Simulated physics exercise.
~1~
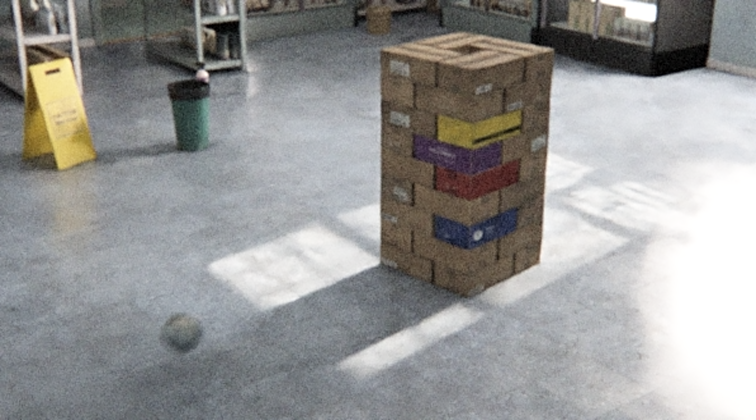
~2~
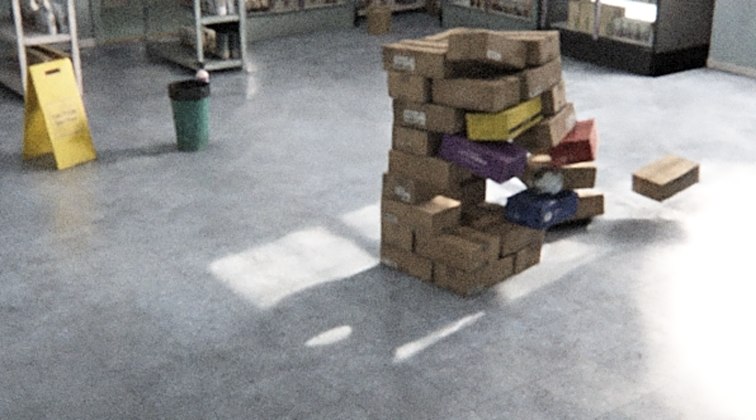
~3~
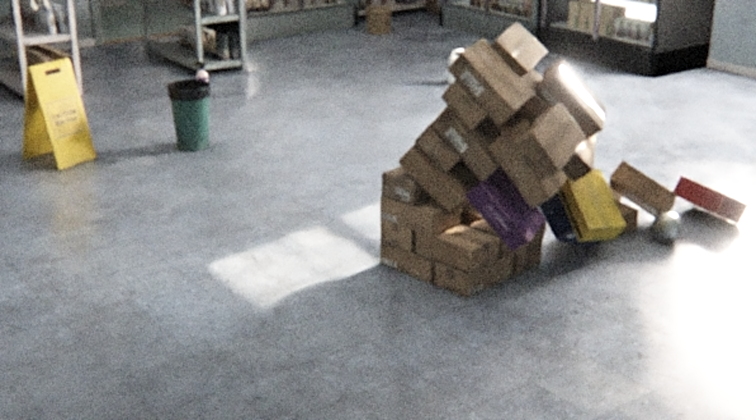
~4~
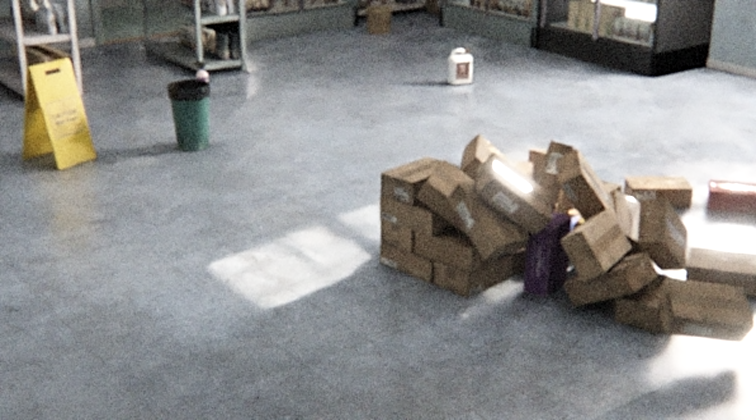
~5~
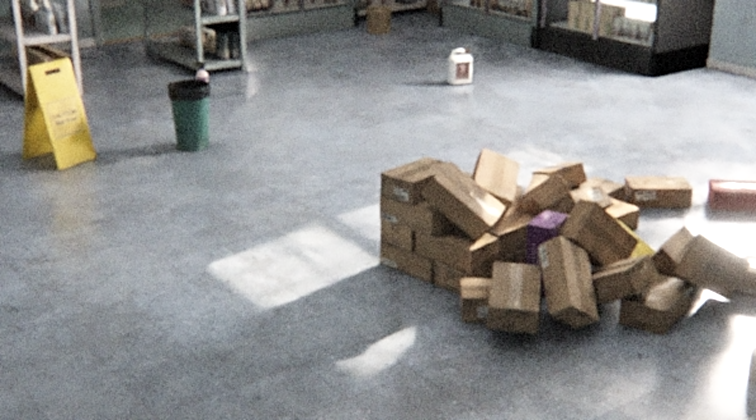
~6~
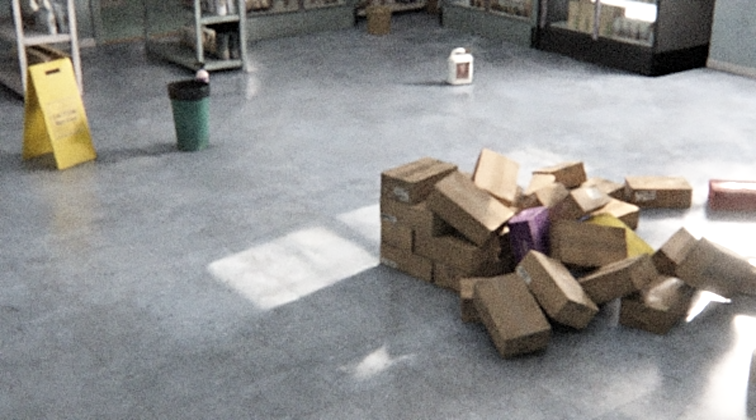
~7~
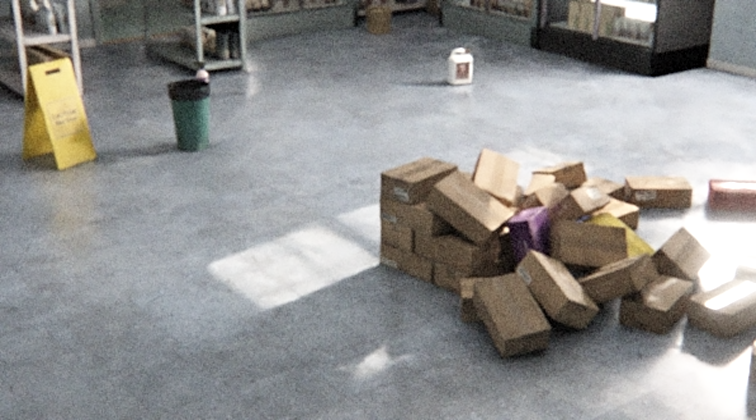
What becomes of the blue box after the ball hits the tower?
The blue box falls. It is knocked out to the right, tips as the tower comes down, and ends up out of sight once the boxes have collapsed.
To begin with, a hollow tower of brown boxes, with yellow, purple, red and blue ones among them, stands on a shop floor as a grey ball flies in from the left. The ball strikes the lower part and drives boxes out to the right, the red and blue ones among them. The upper part then leans right and topples over the gap, while the ball carries on rightward. Boxes crash into a heap, uncovering a white jug behind, and several tumble towards the front. Finally the pile settles beside the stump of the base, with the purple box tilted among the brown ones.
